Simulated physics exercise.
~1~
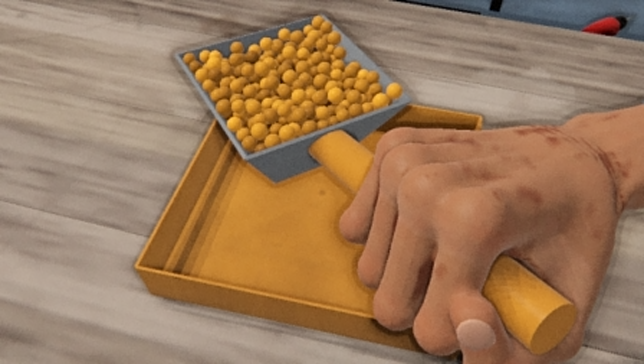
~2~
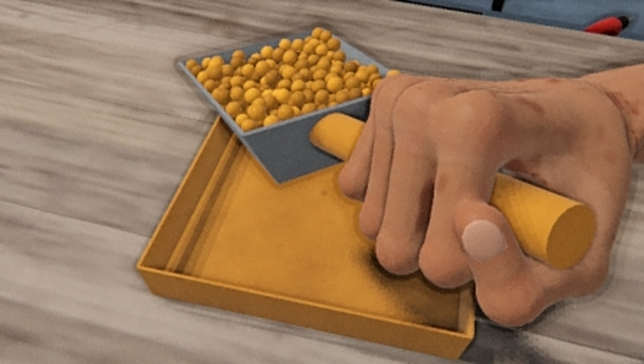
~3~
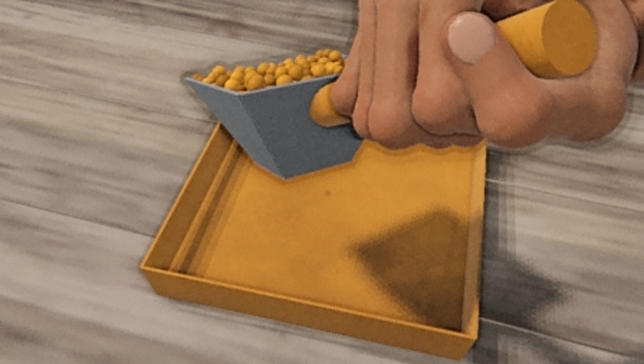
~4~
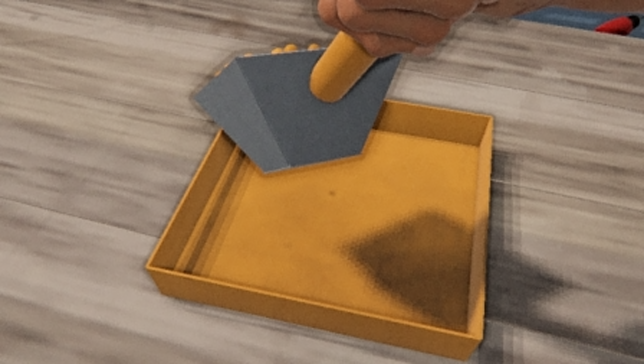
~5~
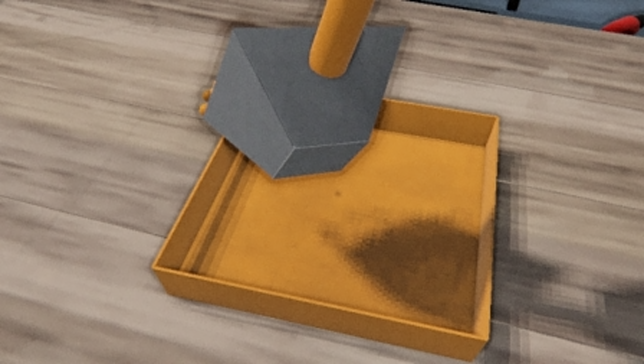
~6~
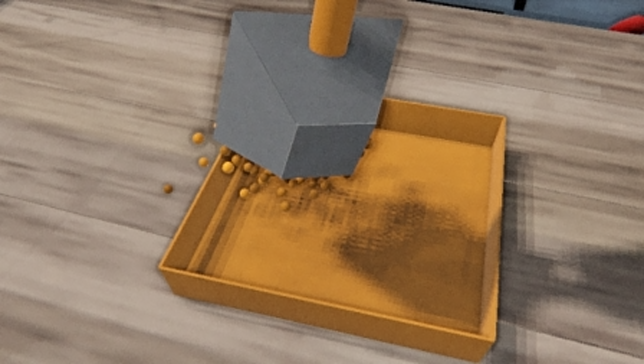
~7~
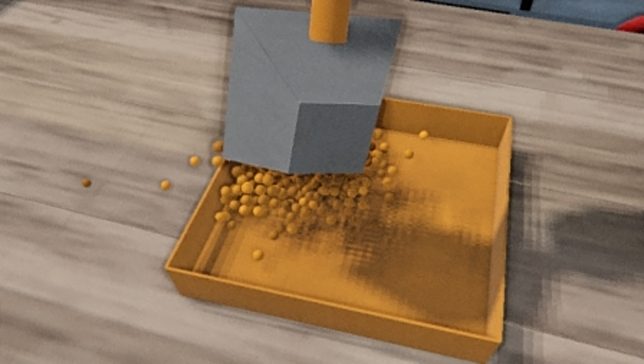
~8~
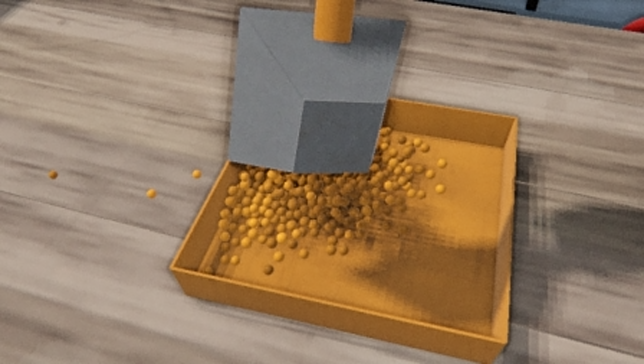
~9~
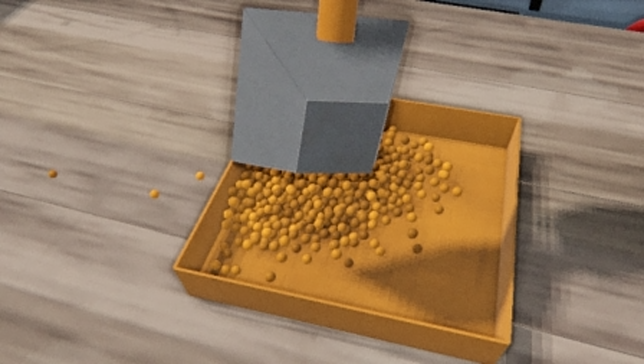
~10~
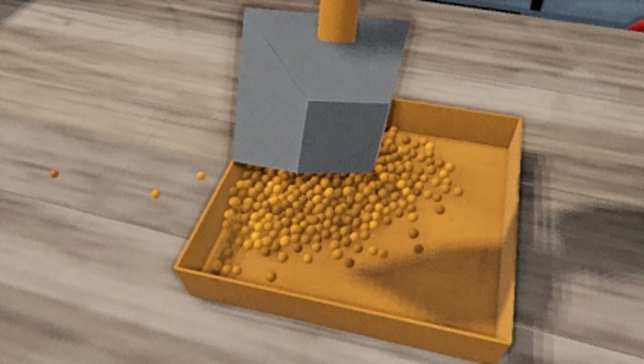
A hand tips a grey scoop, pouring yellow kernels into a tray, but a few miss.
